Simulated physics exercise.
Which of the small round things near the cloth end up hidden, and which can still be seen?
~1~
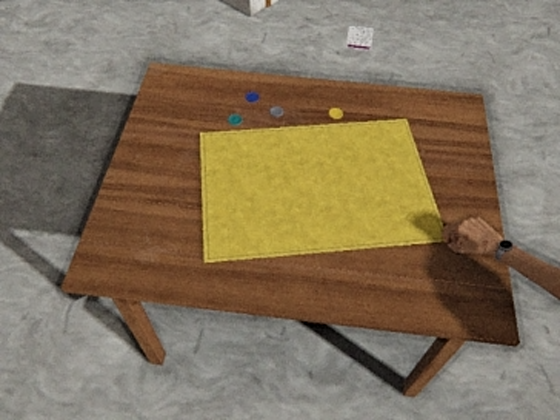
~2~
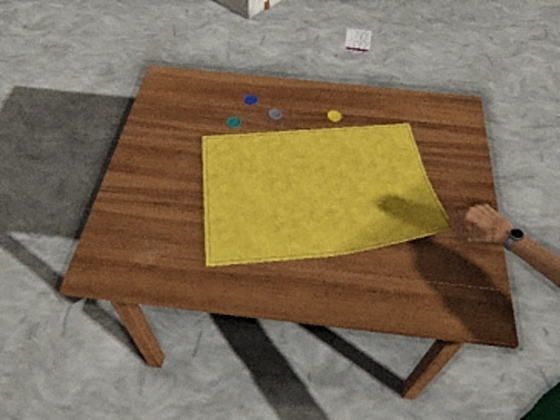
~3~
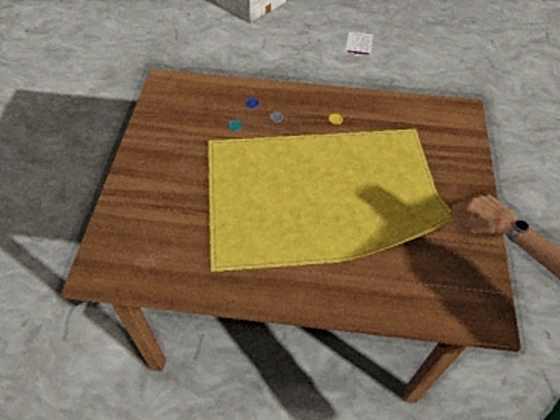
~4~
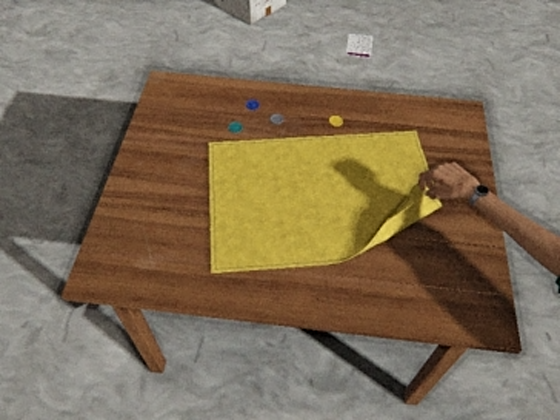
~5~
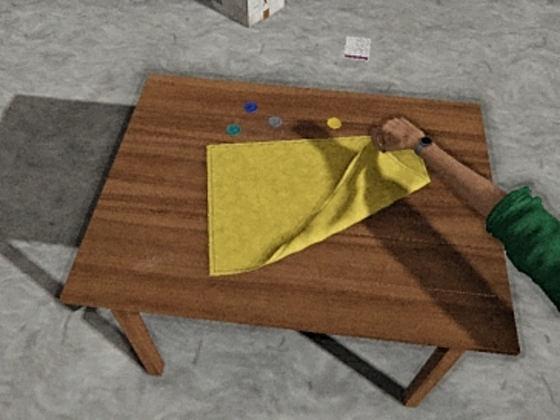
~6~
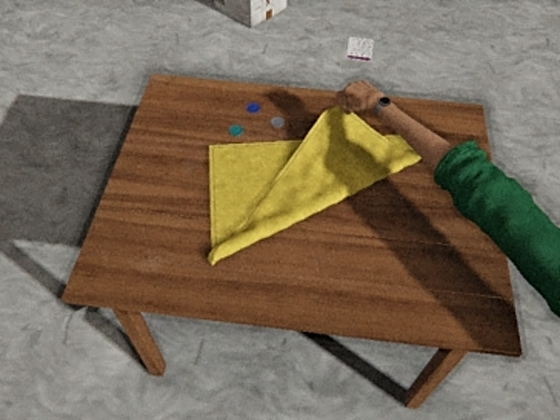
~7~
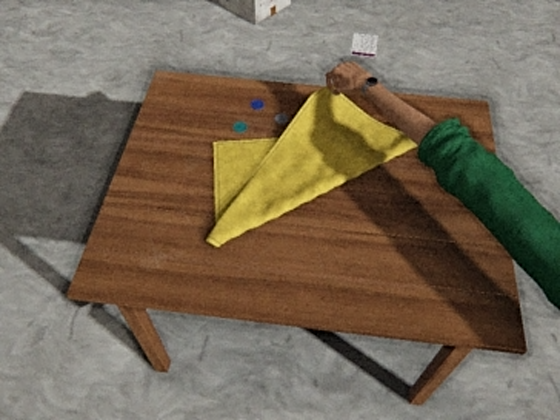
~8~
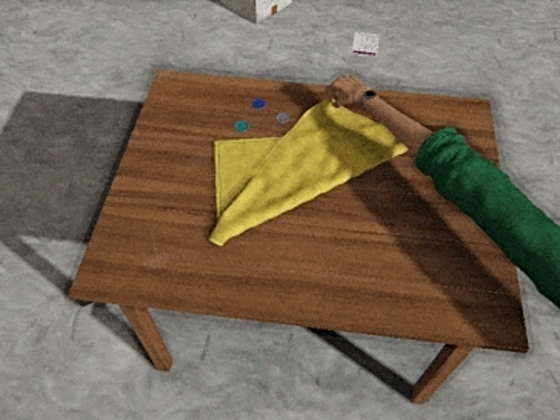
The yellow one ends up under the cloth. The blue, teal and grey ones all remain in view.
